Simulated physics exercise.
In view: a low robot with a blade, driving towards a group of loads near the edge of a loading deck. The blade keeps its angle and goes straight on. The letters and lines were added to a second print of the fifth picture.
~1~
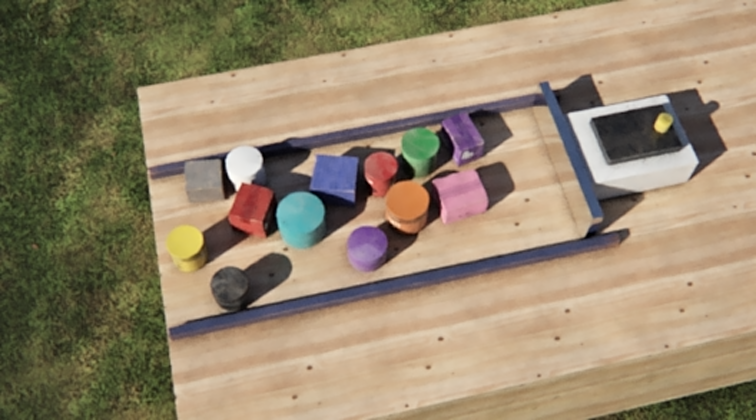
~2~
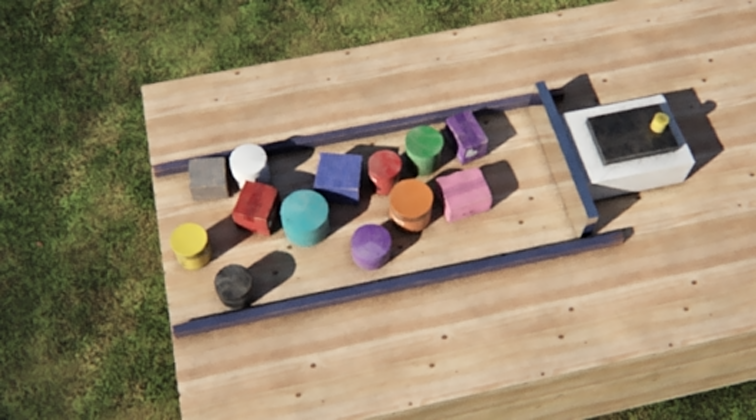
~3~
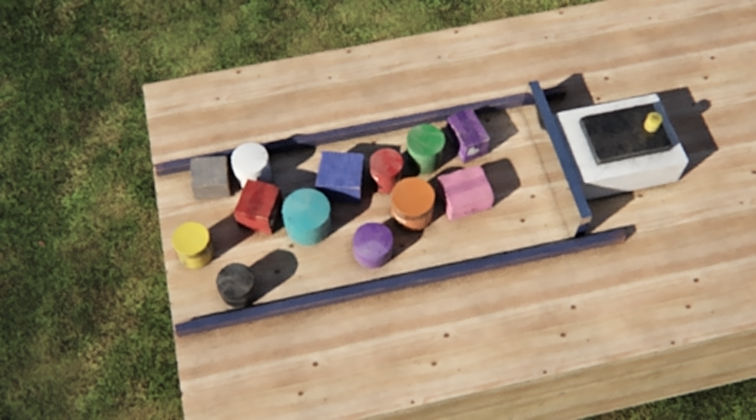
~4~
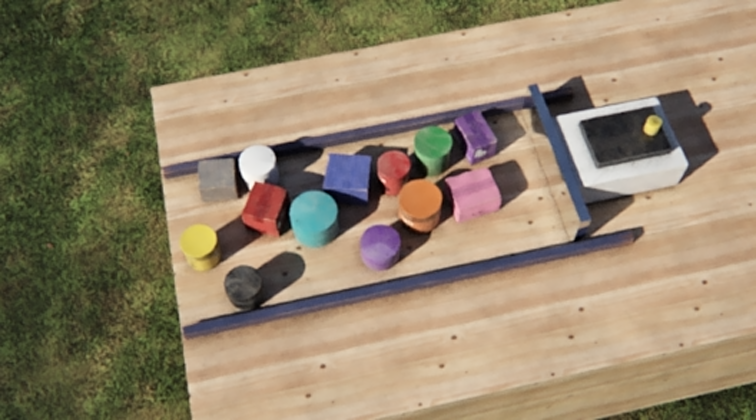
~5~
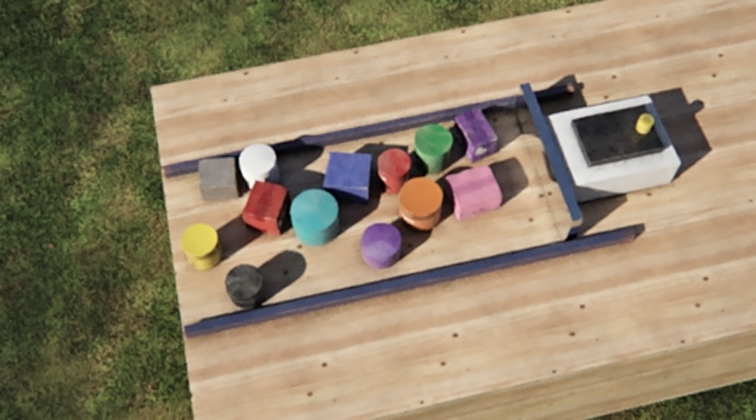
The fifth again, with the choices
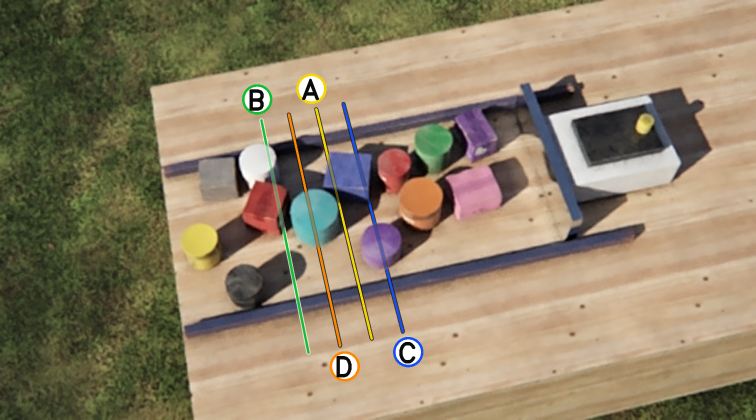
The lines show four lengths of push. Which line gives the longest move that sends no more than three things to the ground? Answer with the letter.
No fourth one falls up to B.
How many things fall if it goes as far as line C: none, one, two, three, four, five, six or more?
By then, none.
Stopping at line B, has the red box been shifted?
By then, yes.
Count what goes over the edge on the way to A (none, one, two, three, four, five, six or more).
By then, none.
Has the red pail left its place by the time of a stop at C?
Yes.
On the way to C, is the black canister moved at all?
By then, no.
On the copy, A at (342, 216); B at (283, 228); C at (371, 210); D at (313, 222).
On B. First, robot (517, 155); purple parcel (421, 146); purple canister (376, 253).
Then, robot (423, 175); grey crate (184, 190); white canister (217, 174).
Finally, robot (348, 190); white canister over the edge; grey crate over the edge; two fallen.
By contrast, A is within the limit but short; C is within the limit but short; D is within the limit but short.
